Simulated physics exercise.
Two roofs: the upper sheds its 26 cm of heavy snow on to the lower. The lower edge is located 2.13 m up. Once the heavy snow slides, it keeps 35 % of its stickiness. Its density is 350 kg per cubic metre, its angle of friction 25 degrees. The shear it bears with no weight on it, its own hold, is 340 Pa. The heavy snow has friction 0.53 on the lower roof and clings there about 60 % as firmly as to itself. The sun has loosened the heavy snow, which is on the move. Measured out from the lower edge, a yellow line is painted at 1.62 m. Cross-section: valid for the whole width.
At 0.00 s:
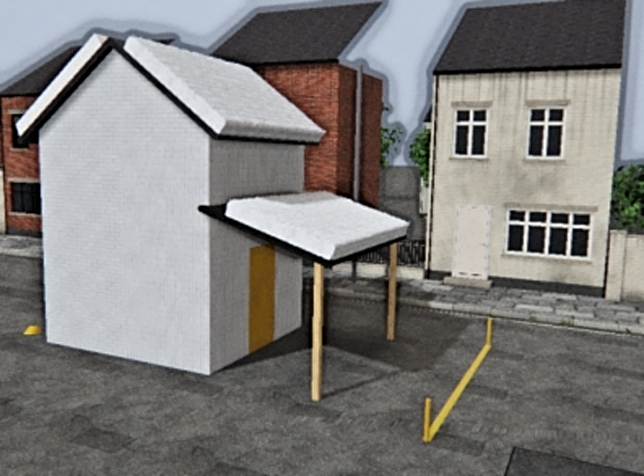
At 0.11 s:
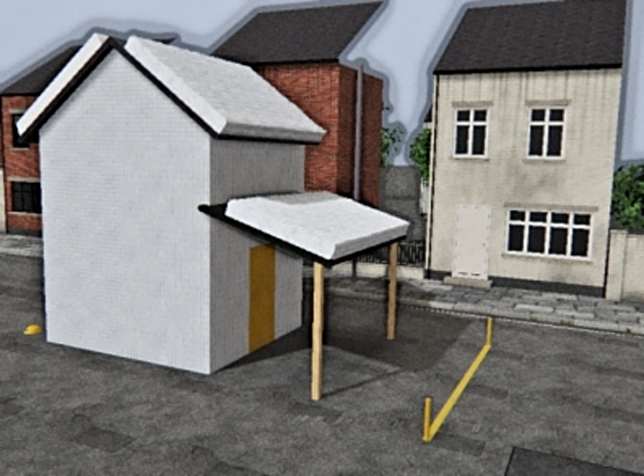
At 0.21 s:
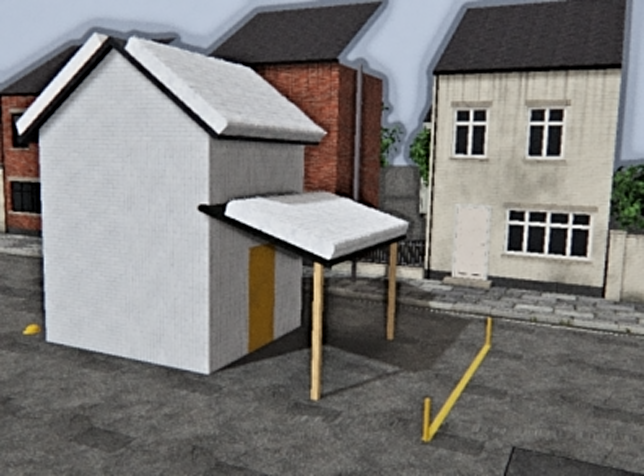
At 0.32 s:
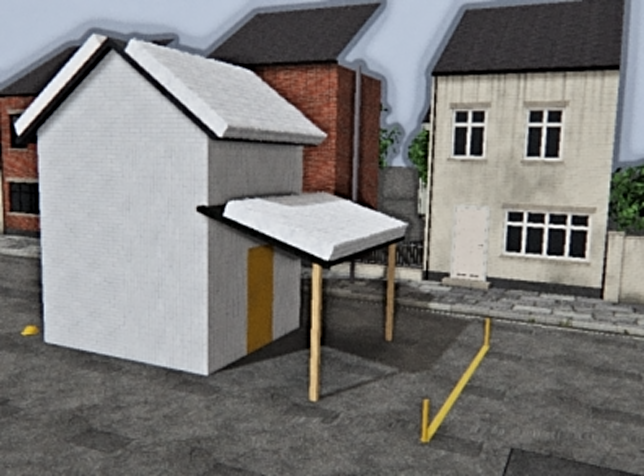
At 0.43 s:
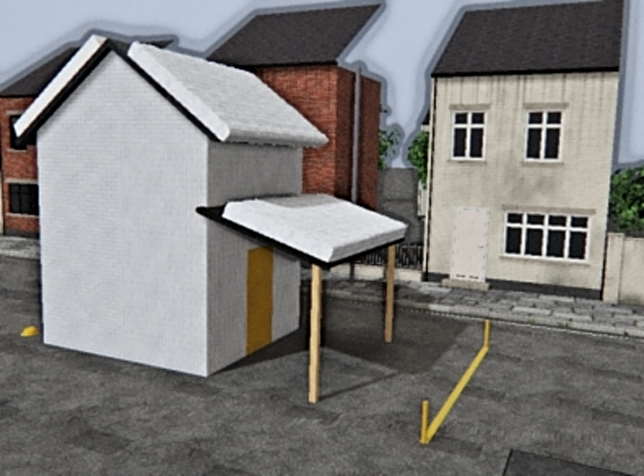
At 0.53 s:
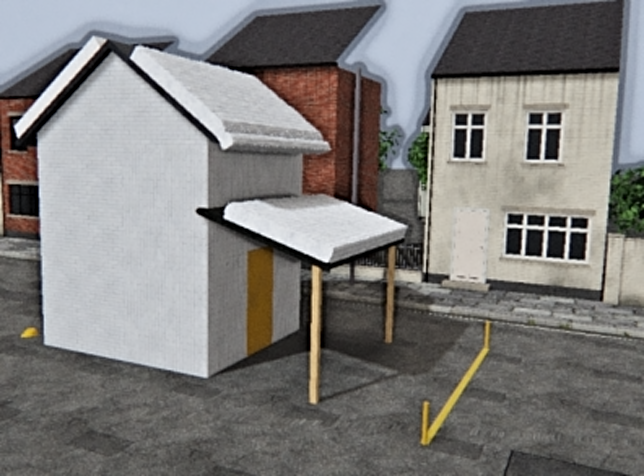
A thick layer of snow on the white building's upper roof slides slowly down the right-hand slope, slightly at first, then further, its lower edge extending over the eave while the snow on the lower porch roof stays still.
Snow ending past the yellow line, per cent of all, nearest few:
11 %.
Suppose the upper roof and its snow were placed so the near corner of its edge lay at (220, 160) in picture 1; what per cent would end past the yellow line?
In that case it would be around 4 percent.
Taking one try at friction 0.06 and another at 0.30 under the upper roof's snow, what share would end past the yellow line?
About 35 % in the first try and about 25 % in the second.
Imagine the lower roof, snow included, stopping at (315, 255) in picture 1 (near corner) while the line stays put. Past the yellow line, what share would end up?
Estimate: Around 16 per cent.
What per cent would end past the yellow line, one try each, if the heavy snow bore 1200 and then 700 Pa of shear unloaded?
First try roughly 0 per cent, second try roughly 0 per cent.
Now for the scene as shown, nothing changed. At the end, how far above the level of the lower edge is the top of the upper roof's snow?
The snow's top stands about 0.9 m above the lower edge.
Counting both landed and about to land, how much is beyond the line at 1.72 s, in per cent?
0 %.
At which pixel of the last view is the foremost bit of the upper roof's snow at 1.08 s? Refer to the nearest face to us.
Near (271, 217), I'd say.
After 1.08 s, none is below the lower edge and 0 % is past the line.
After 1.72 s, none is below the lower edge and 0 % is past the line.
After 2.36 s, 5 % is below the lower edge and 0 % is past the line.
After 3.00 s, 40 % is below the lower edge and 7 % is past the line.
After 4.00 s, at the end, 43 % is below the lower edge and 11 % is past the line.
